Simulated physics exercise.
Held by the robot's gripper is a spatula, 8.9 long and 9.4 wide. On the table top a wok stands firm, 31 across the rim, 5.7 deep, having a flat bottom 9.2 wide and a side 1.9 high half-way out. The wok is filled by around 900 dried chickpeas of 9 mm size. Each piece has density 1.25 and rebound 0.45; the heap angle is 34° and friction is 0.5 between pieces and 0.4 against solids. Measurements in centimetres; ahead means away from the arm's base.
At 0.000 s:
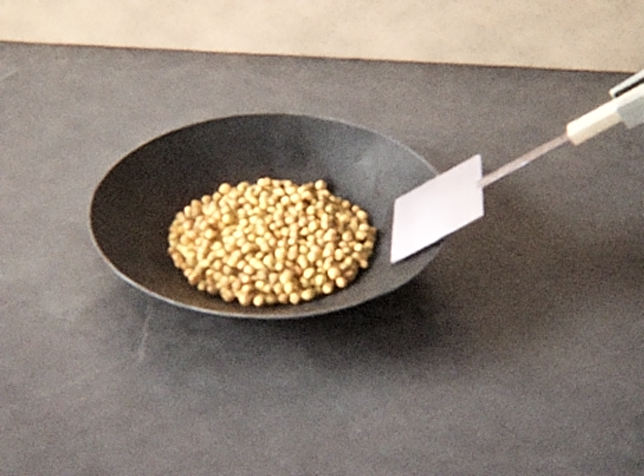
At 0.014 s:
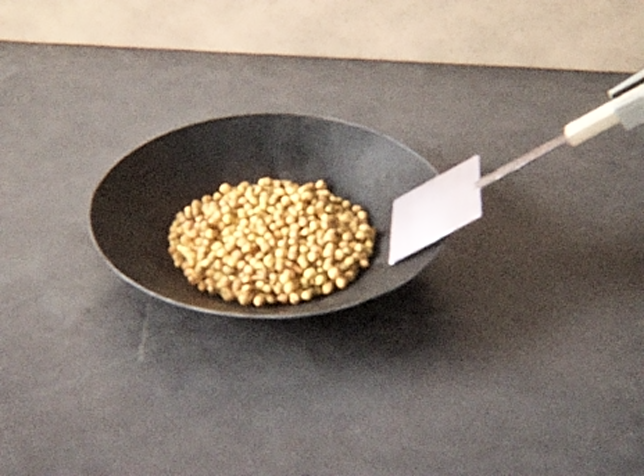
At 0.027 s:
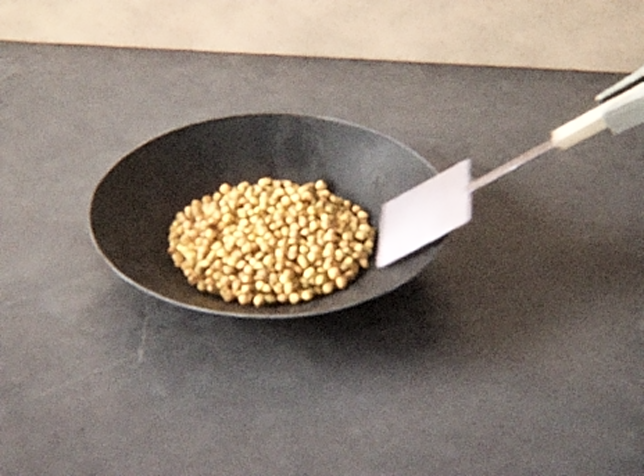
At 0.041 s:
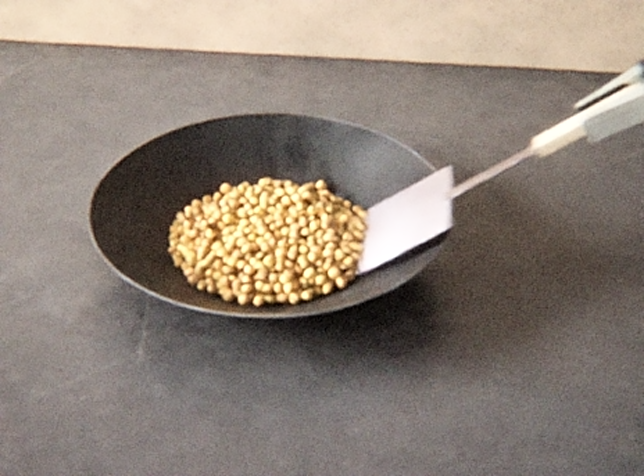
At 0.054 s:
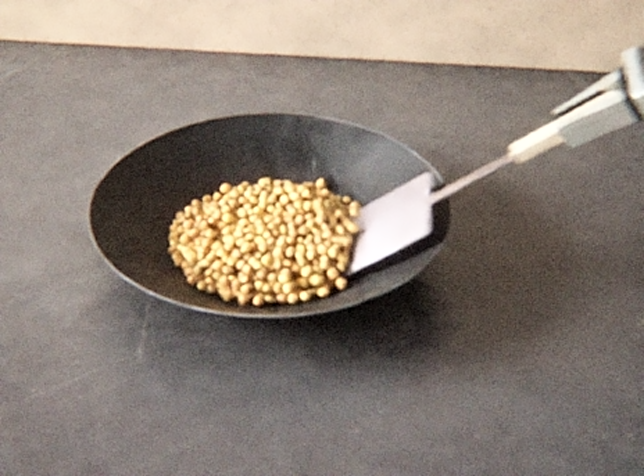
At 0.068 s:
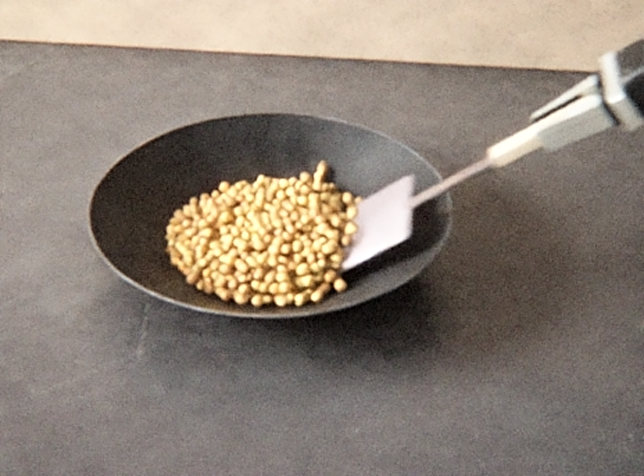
In this clip, a robot gripper holding a pale spatula moves it leftward into a dark wok of chickpeas on a gray tabletop, pressing against the right side of the pile and shifting some of the chickpeas while the wok stays still.
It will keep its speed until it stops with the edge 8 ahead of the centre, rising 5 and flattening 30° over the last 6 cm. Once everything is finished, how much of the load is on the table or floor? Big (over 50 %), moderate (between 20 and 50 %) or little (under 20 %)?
The share is moderate.
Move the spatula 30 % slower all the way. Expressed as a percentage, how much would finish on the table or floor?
15 per cent, roughly.
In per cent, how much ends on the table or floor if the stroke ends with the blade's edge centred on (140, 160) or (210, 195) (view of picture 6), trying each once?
First try roughly 45 percent, second roughly 15 percent.
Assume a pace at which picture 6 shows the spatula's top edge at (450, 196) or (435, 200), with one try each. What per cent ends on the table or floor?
About 0 and 10 per cent.
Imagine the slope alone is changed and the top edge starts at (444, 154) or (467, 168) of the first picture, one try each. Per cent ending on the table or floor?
Around 30 per cent, then around 30 per cent.
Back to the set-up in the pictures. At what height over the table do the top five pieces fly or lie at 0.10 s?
About 7 centimetres.
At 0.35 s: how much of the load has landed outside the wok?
Around 5 %.
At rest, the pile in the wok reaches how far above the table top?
It reaches roughly 5.5 cm.
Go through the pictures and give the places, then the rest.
The spatula top edge at (482, 184), sloping 37°; upper third of the load around (271, 231), from x 175 to 370, top at y 185; 900 in the wok, in the first picture.
The spatula top edge at (480, 185), sloping 37°; upper third of the load around (271, 231), from x 175 to 370, top at y 185, in the second picture.
The spatula top edge at (469, 189), sloping 37°; upper third of the load around (272, 231), from x 175 to 370, top at y 180, in the third picture.
The spatula top edge at (450, 196), sloping 37°; upper third of the load around (271, 231), from x 175 to 370, top at y 180, in the fourth picture.
The spatula top edge at (429, 201), sloping 37°; upper third of the load around (277, 229), from x 175 to 370, top at y 180, in the fifth picture.
The spatula top edge at (409, 205), sloping 37°; upper third of the load around (280, 225), from x 170 to 370, top at y 170; 900 in the wok, in the sixth picture.
After 0.10 s, sloping 37°, highest piece 8 above the table; 900 in the wok.
After 0.13 s, sloping 29°, highest piece 11 above the table; 899 in the wok, 1 on the blade or in flight.
After 0.35 s, sloping 7°, highest piece 15 above the table; 647 in the wok, 62 on the table or floor, 191 on the blade or in flight.
After 1.40 s, sloping 7°, highest piece 5 above the table; 645 in the wok, 255 on the table or floor.
In the end, 645 in the wok, 255 on the table or floor. That is 28 % on the table or floor.
